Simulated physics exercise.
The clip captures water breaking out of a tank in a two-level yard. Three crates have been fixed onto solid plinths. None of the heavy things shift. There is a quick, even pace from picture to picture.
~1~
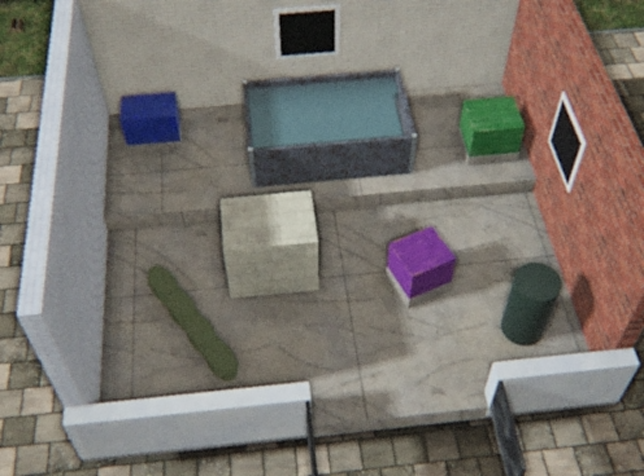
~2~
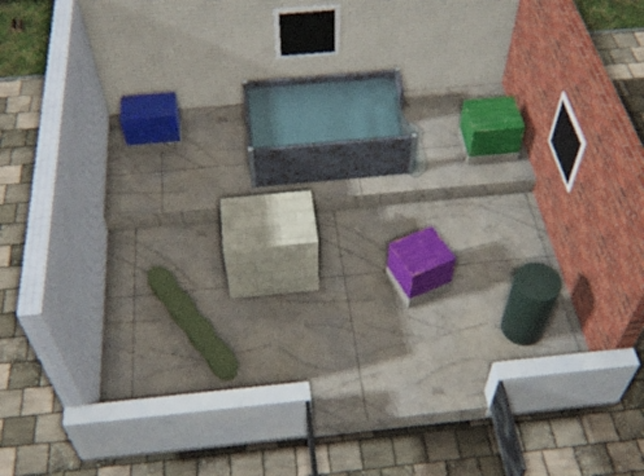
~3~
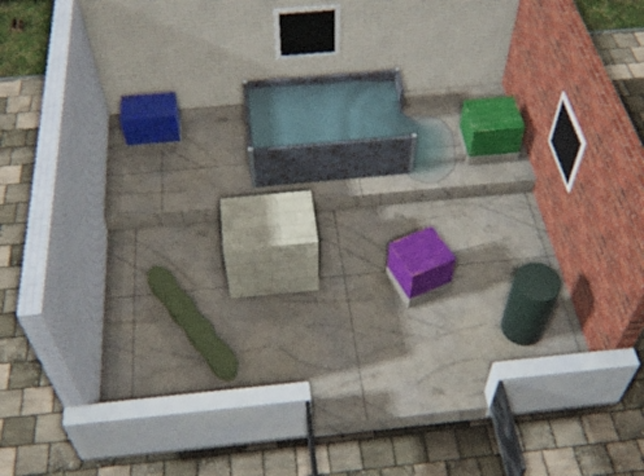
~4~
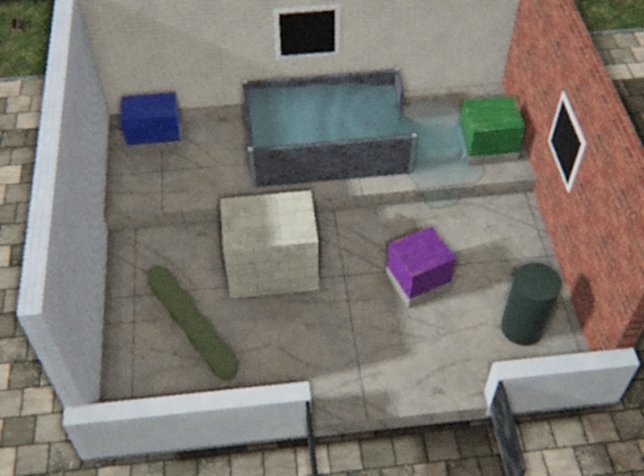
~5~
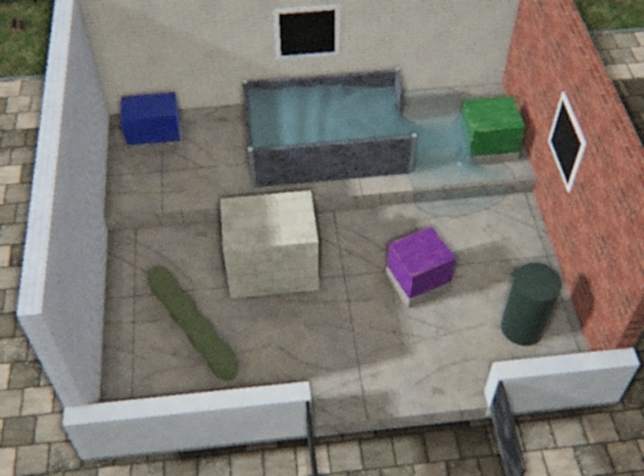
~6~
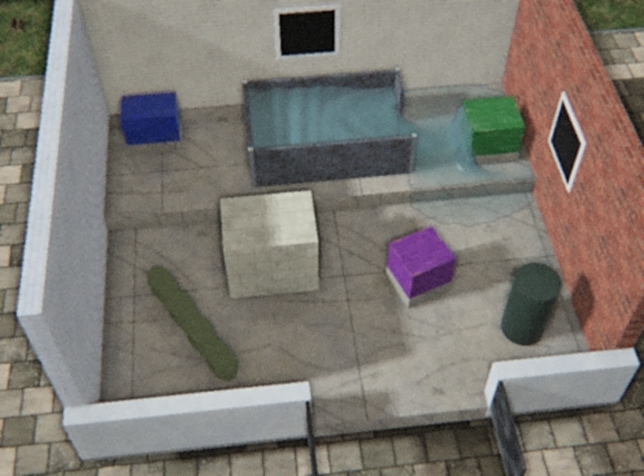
A walled two-level yard with a brick right wall is seen from high above its open front, the camera still. A grey tank of blue water stands at the back between blue and green boxes, with a pale block, purple box, dark green cylinder and long green shape below. Water breaks from the tank's right end, spreads to the green box and runs over the step.
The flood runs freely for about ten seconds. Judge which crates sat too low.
The green crate was too low. The blue crate was not too low. The purple crate was not too low.
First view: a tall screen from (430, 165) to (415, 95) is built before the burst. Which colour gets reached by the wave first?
Looks like the green-painted one.
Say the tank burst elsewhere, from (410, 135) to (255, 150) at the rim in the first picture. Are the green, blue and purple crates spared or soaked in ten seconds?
I'd say the green crate stays clear, while the blue crate stays clear and the purple crate is overrun.
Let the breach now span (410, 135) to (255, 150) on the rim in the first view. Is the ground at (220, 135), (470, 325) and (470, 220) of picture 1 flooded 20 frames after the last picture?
Point by point: Unwetted, drenched, drenched.
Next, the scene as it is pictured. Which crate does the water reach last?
I think it's the blue-painted one.
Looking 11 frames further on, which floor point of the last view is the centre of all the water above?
Somewhere near (405, 161).
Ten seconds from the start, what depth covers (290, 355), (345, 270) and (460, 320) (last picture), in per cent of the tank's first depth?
The three come to near 6, 6 and 8 per cent respectively.
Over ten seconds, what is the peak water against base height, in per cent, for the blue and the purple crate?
In order: 70% and 50%.
A moment on, water covers 20 % of the floor; the green crate water round its plinth, the blue crate not reached, the purple crate not reached.
Next, water covers 30 % of the floor; the green crate water round its plinth, the blue crate not reached, the purple crate water round its plinth.
Then, water covers 40 % of the floor; the green crate water round its plinth, the blue crate water round its plinth, the purple crate water round its plinth.
Later, water covers 70 % of the floor; the green crate water round its plinth, the blue crate water round its plinth, the purple crate water round its plinth.
In the end, water covers 95 % of the floor; the green crate was topped, the blue crate stayed above the water, the purple crate stayed above the water.
